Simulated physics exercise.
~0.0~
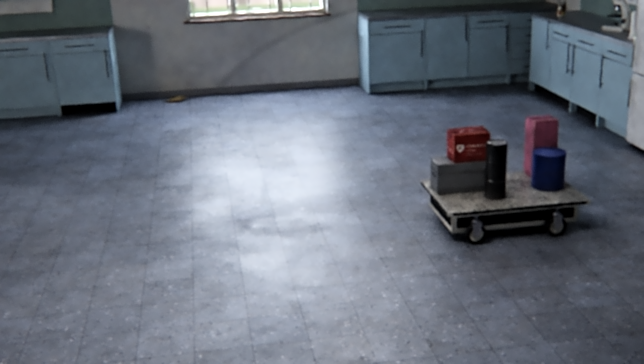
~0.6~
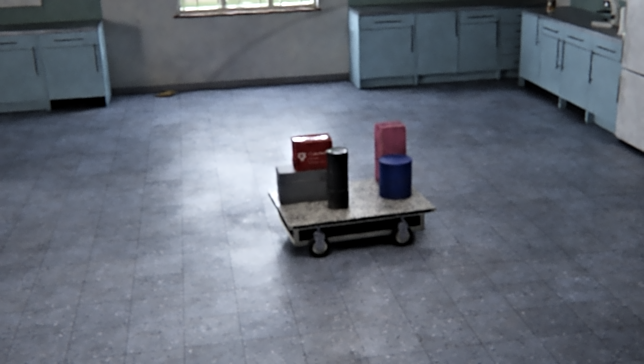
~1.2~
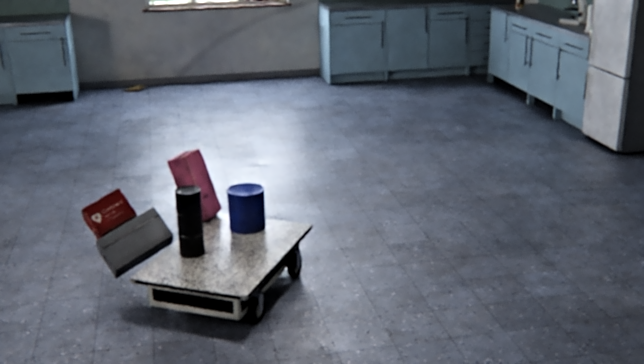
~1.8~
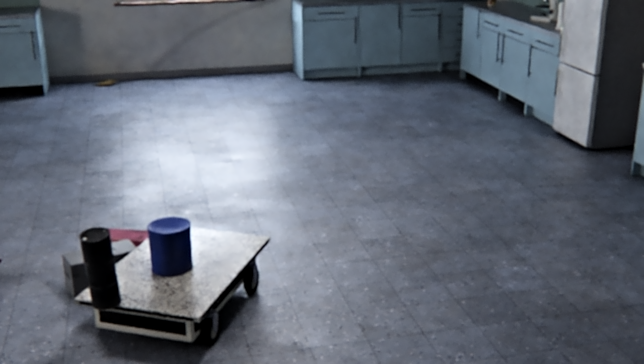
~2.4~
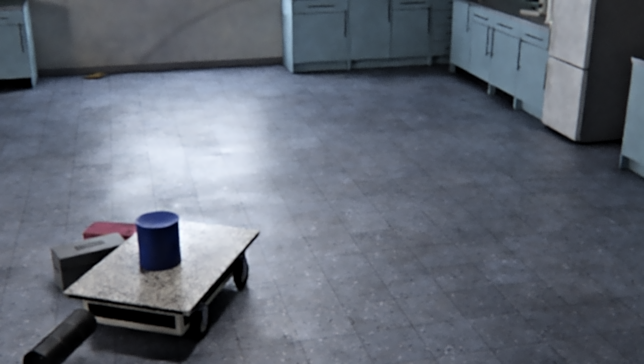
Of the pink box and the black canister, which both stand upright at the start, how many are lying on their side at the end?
Both of them, the pink box and the black canister, are lying on their side at the end.
